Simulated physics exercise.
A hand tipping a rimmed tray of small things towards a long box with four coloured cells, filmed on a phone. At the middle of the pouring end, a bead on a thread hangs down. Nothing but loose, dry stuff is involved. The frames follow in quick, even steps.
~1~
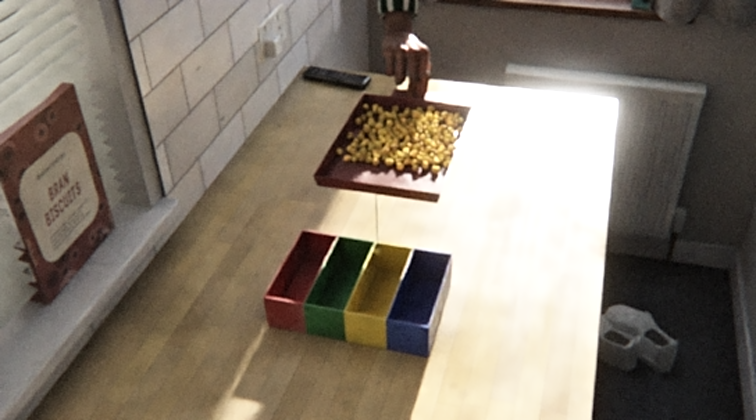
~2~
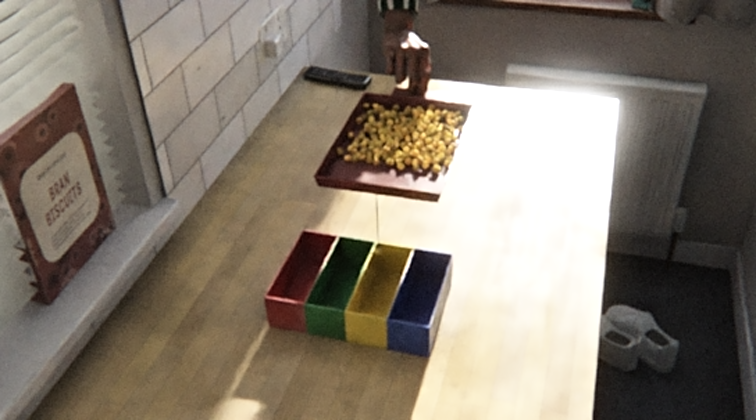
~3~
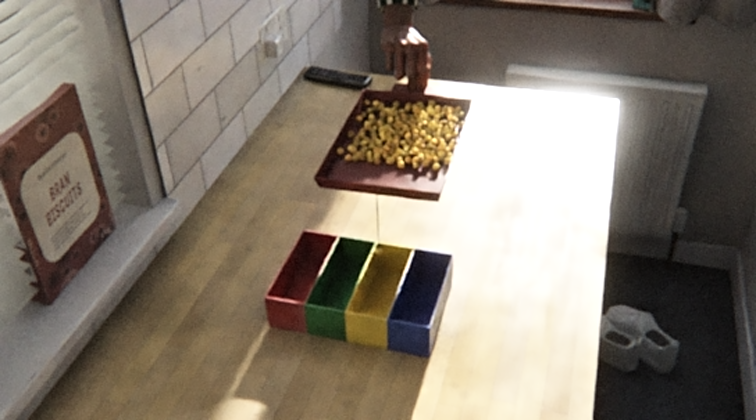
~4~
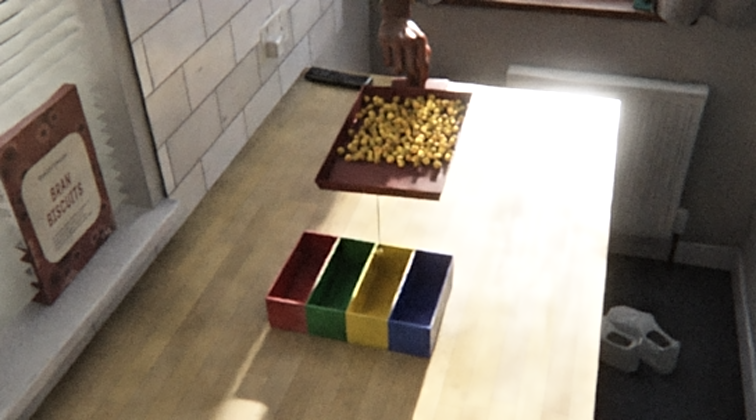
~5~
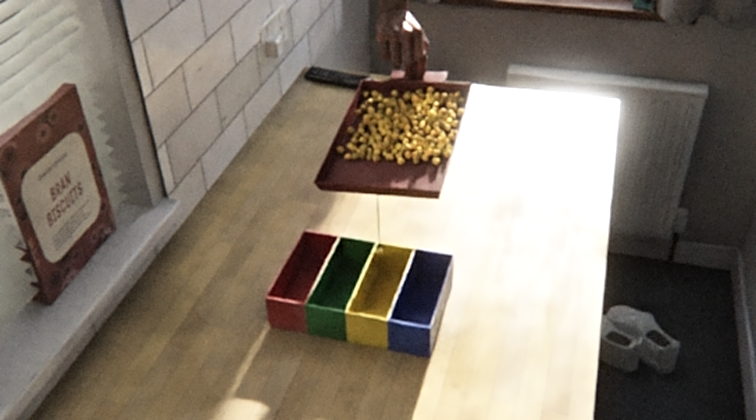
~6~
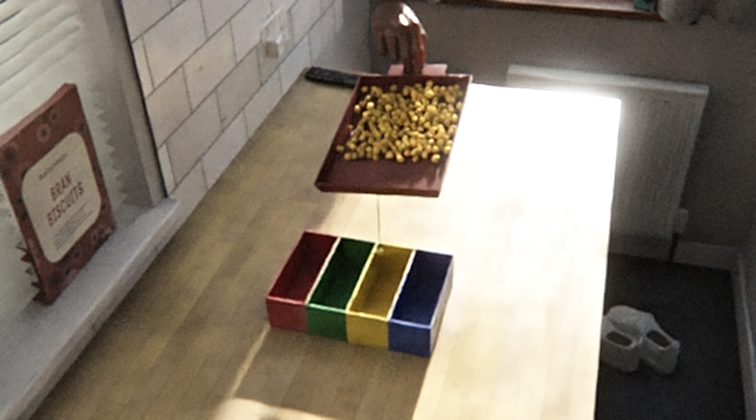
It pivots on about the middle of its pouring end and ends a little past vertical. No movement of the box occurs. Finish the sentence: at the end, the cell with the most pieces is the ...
... Red one.
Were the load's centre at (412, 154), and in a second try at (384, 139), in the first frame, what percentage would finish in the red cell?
It would be 50 in a hundred, and then 50 in a hundred.
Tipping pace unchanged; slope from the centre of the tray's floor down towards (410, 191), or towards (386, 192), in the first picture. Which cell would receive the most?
That blue cell; the cell in blue.
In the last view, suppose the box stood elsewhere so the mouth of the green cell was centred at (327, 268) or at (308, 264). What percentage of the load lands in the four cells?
Close to 100 per cent, followed by close to 100 per cent.
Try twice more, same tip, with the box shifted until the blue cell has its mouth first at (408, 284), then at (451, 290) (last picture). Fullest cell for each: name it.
First: That green cell. Second: That red cell.
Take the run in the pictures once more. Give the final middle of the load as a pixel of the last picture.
Near (323, 289).
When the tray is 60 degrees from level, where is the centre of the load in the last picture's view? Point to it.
Load centre: Approx. (357, 147).
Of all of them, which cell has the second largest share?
Second is the green one.
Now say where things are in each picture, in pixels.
In the first picture, corners of the pouring end at (317, 174) and (438, 191), level; middle of the load at (406, 135), puffed corn balls; bead on its thread at (378, 252); red cell at (285, 312); green cell at (325, 320); yellow cell at (366, 327); blue cell at (408, 335).
In the second picture, corners of the pouring end at (318, 174) and (438, 191), level; middle of the load at (407, 134).
In the third picture, corners of the pouring end at (318, 176) and (438, 191), tipped barely, lowest at the left corner; middle of the load at (407, 132).
In the fourth picture, corners of the pouring end at (318, 178) and (438, 190), tipped a little, lowest at the left corner; middle of the load at (407, 128).
In the fifth picture, corners of the pouring end at (318, 180) and (437, 189), tipped a little, lowest at the left corner; middle of the load at (407, 124).
In the sixth picture, corners of the pouring end at (318, 182) and (437, 188), tipped a little, lowest at the left corner; middle of the load at (406, 120); red cell at (287, 312); green cell at (327, 320); yellow cell at (367, 328); blue cell at (409, 336).
Soon after the last picture, tray tipped steeply; nearly all on the tray; a stray few in the red cell.
A little later, tray tipped right over; about half on the tray; about a quarter in the red cell; a small part in the green cell; about a quarter falling or outside the box.
Later still, tray tipped past a quarter turn; about half in the red cell; about half in the green cell; a stray few in the yellow cell.
At rest, tray tipped past a quarter turn; about half in the red cell; about half in the green cell; a stray few in the yellow cell; none in the blue cell.
